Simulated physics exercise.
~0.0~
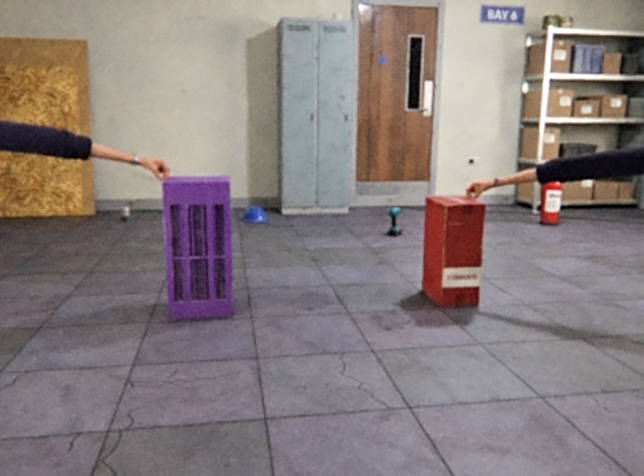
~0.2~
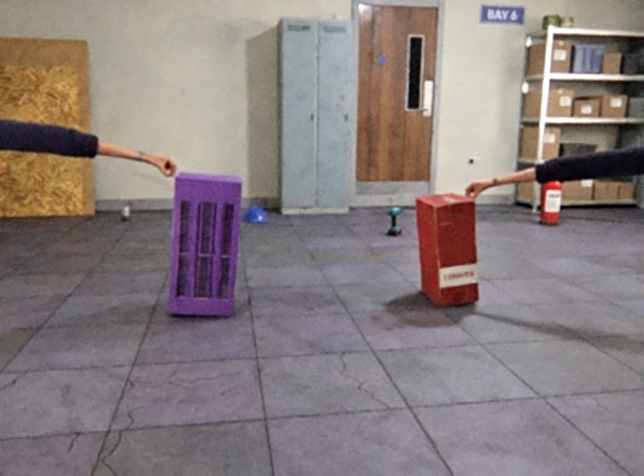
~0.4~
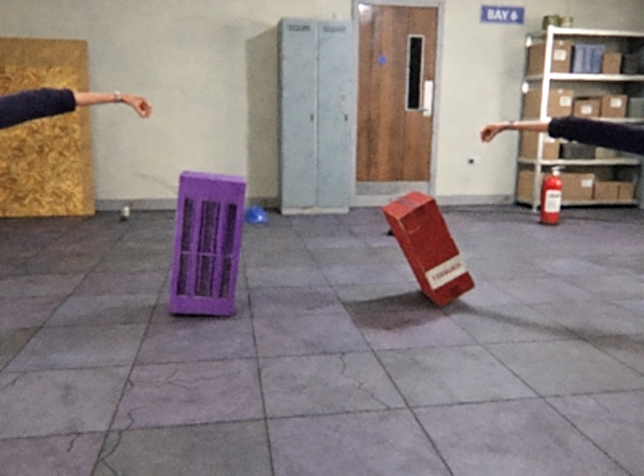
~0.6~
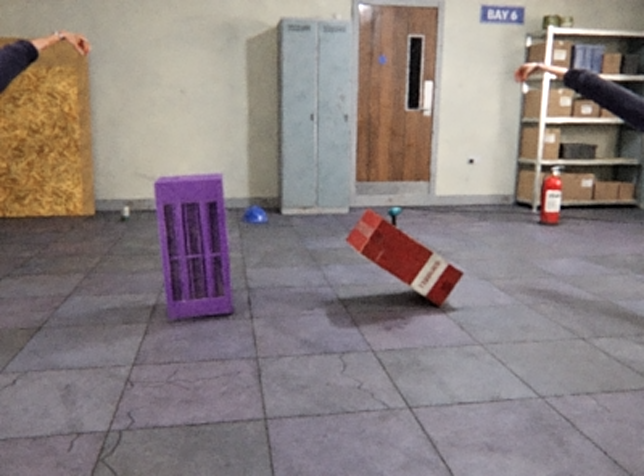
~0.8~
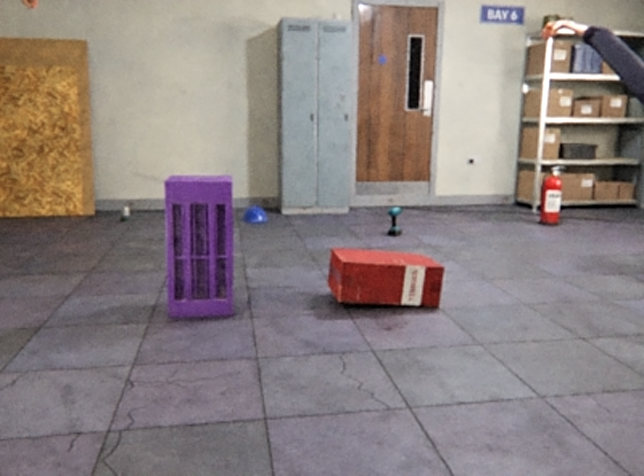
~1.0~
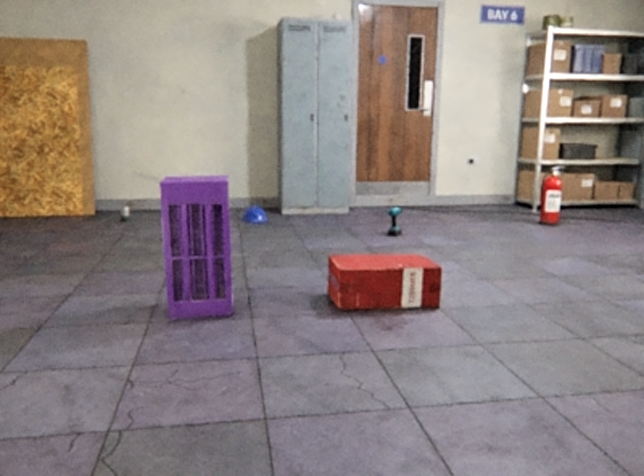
Red box tipping left onto its side after two hands let go, while a purple crate rocks slightly and settles upright.
